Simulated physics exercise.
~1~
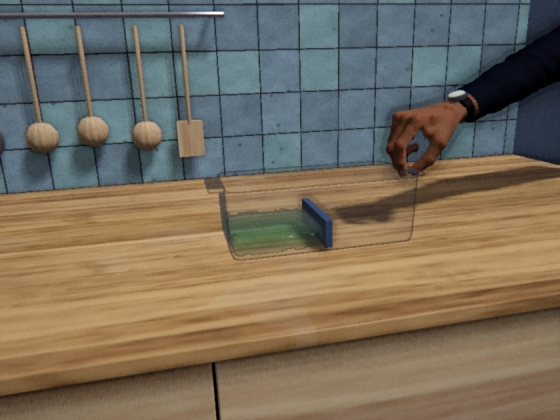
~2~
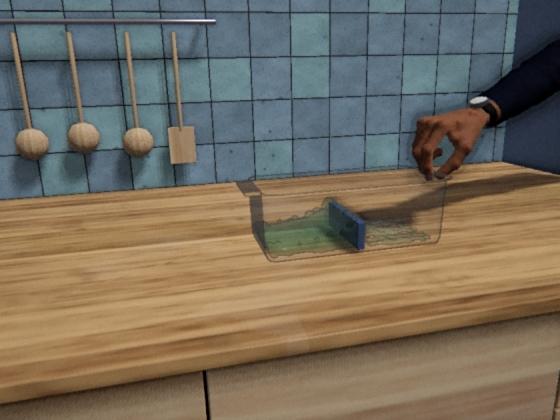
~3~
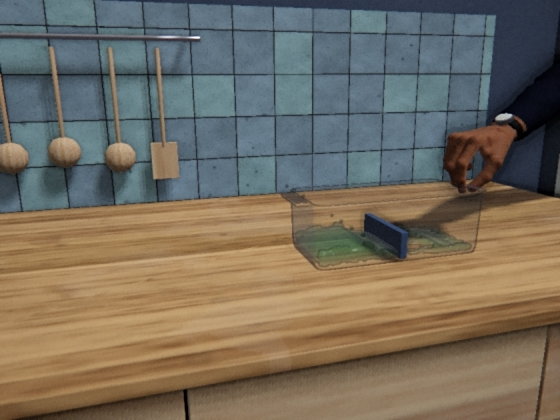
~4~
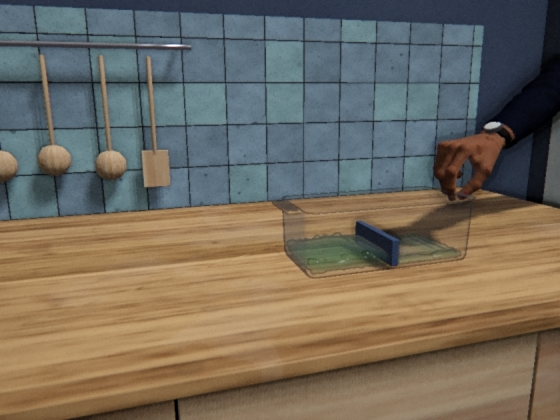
A clear, open oblong tub sits on a wooden counter, with greenish water held to the left of an upright blue divider. A hand reaching in from the right stays by the tub's right end as the tub moves right along the counter. The water turns choppy, and some of it appears on the right side of the divider. The tub shifts farther right, with the view panning slightly right, and more water collects there. Finally the tub rests with the divider still upright, most of the water on the left and a smaller share on the right.
